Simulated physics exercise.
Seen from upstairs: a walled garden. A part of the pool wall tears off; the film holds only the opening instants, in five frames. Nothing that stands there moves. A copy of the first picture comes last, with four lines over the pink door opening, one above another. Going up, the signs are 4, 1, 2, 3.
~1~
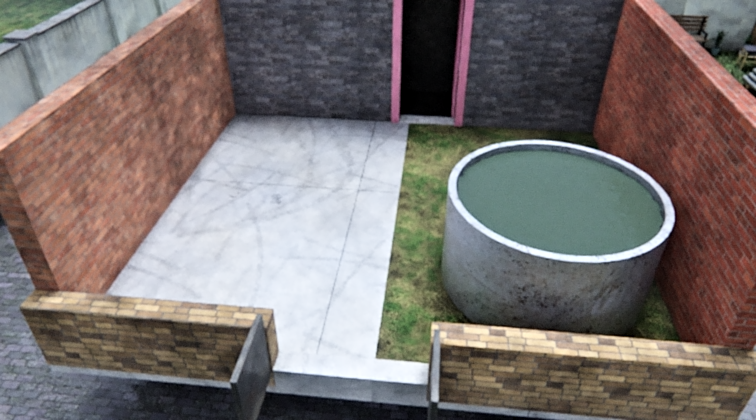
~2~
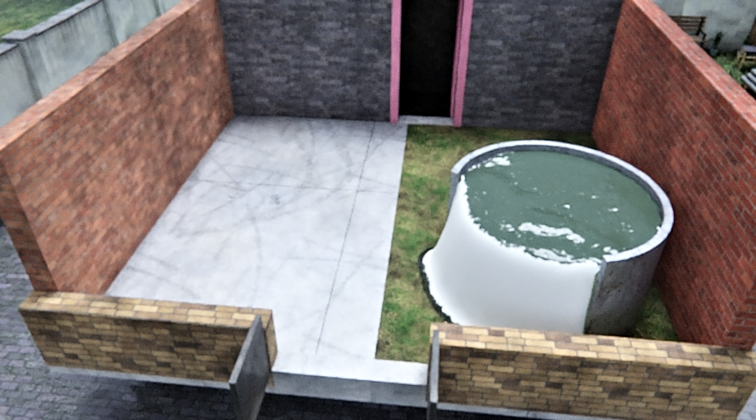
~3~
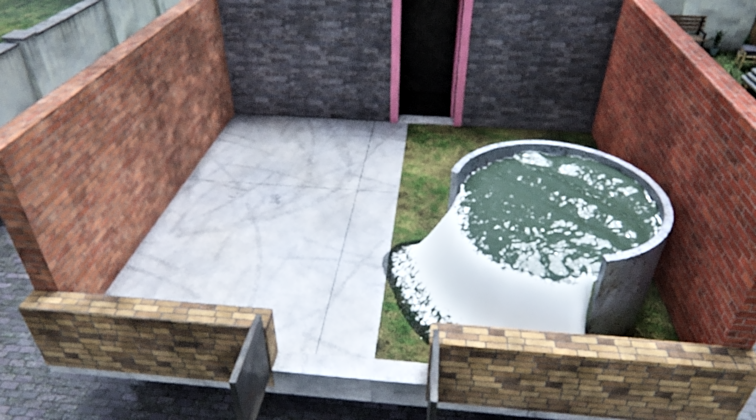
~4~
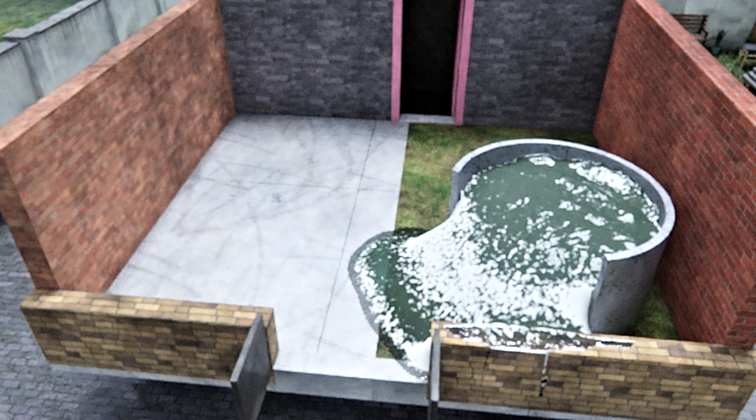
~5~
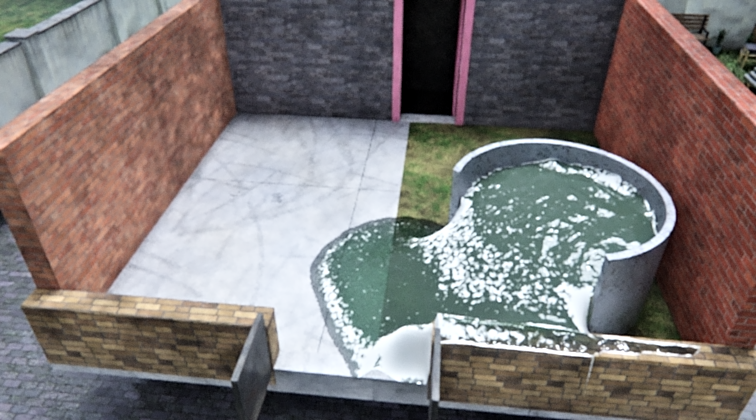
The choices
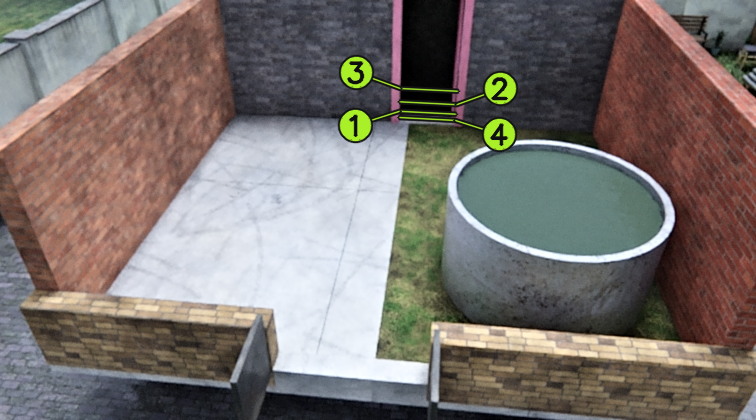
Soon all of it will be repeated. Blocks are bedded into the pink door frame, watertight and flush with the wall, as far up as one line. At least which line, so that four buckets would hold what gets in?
The answer is height 4.
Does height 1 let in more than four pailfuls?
No, not at all.
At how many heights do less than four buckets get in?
All four.
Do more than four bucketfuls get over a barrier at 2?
No.
On the marked copy, 1 at (427, 112); 2 at (428, 103); 3 at (428, 89); 4 at (427, 118); from the bottom up 4, 1, 2, 3.
Choosing 1, nothing gets over.
Choosing 2, nothing gets over.
Choosing 3, nothing gets over.
Choosing 4, a splash gets over, under a bucket.
